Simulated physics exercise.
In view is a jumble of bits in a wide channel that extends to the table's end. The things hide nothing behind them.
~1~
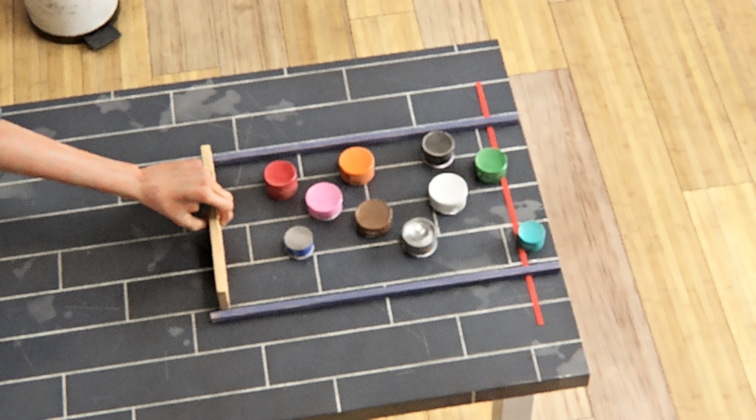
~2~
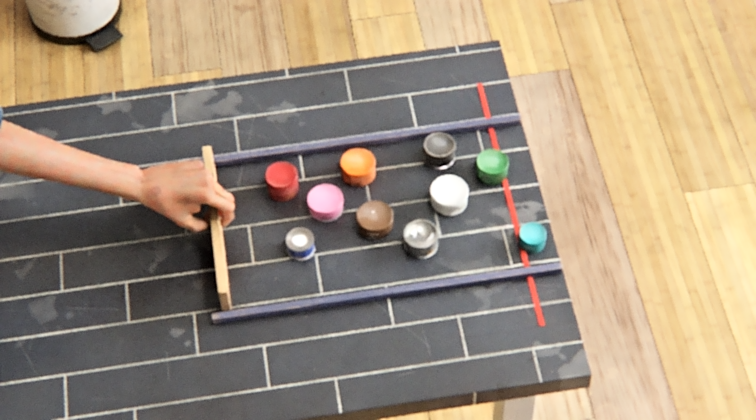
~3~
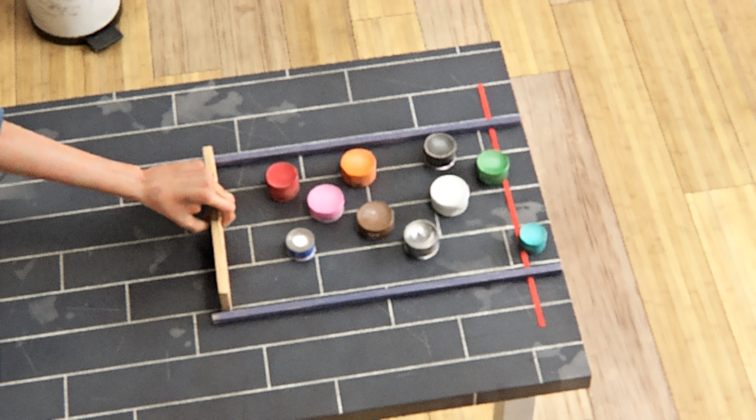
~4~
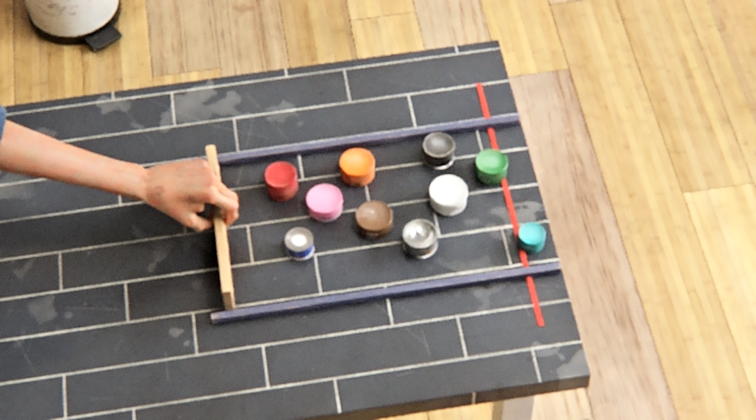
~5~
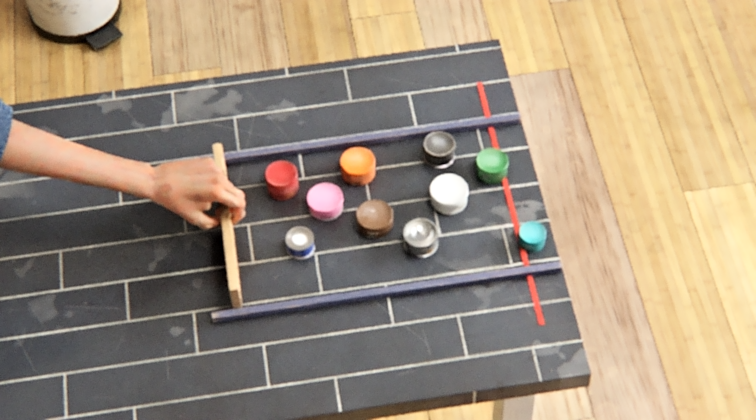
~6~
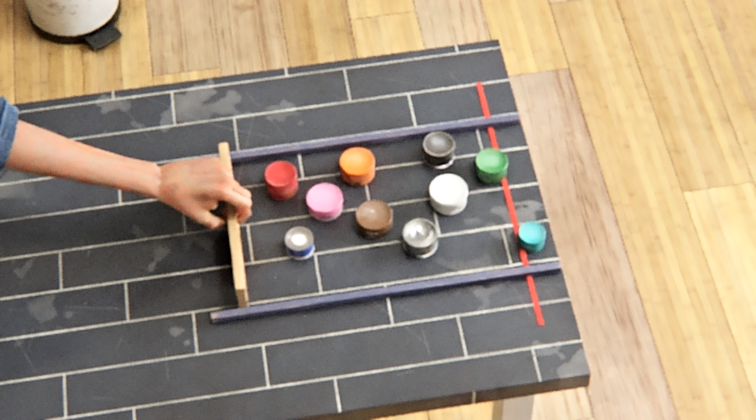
A hand holds a wooden board still, then slides it slightly right toward the colourful tubs.
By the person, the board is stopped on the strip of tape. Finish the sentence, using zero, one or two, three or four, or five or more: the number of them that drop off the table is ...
The number that drop off the table is five or more.
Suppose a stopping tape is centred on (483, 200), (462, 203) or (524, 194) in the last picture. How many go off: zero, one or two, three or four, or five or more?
Taking the places one by one, it comes to one to two; none; five or more.
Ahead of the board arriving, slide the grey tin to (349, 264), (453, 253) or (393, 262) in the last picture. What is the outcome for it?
Going through the places in order, it keeps its spot, it keeps its spot, and it keeps its spot.
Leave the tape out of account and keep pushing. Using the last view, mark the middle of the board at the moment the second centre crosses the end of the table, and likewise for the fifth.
At (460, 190) for the second, at (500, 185) for the fifth.
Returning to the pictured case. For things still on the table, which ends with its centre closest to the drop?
That's the brown tub.
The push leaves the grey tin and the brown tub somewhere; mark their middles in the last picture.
In the last picture the first middle sits at (540, 248) and the other at (541, 200).
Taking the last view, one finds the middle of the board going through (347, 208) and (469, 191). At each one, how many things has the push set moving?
That gives 5 for the first and 9 for the second.
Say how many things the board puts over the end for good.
I count 5 in all.
Soon after, none off yet; turquoise tub at rest near (532, 237); green tub at rest near (491, 167); black tin at rest near (439, 150).
Then, none off yet; turquoise tub at rest near (532, 237); green tub at rest near (491, 167); black tin moved about its own width near (459, 144).
Further on, none off yet; turquoise tub at rest near (532, 237); green tub moved about its own width near (530, 154); black tin moved well along near (522, 130).
At rest, the number that fall off is five or more; fallen, orange tub, white tin, black tin, green tub and turquoise tub.
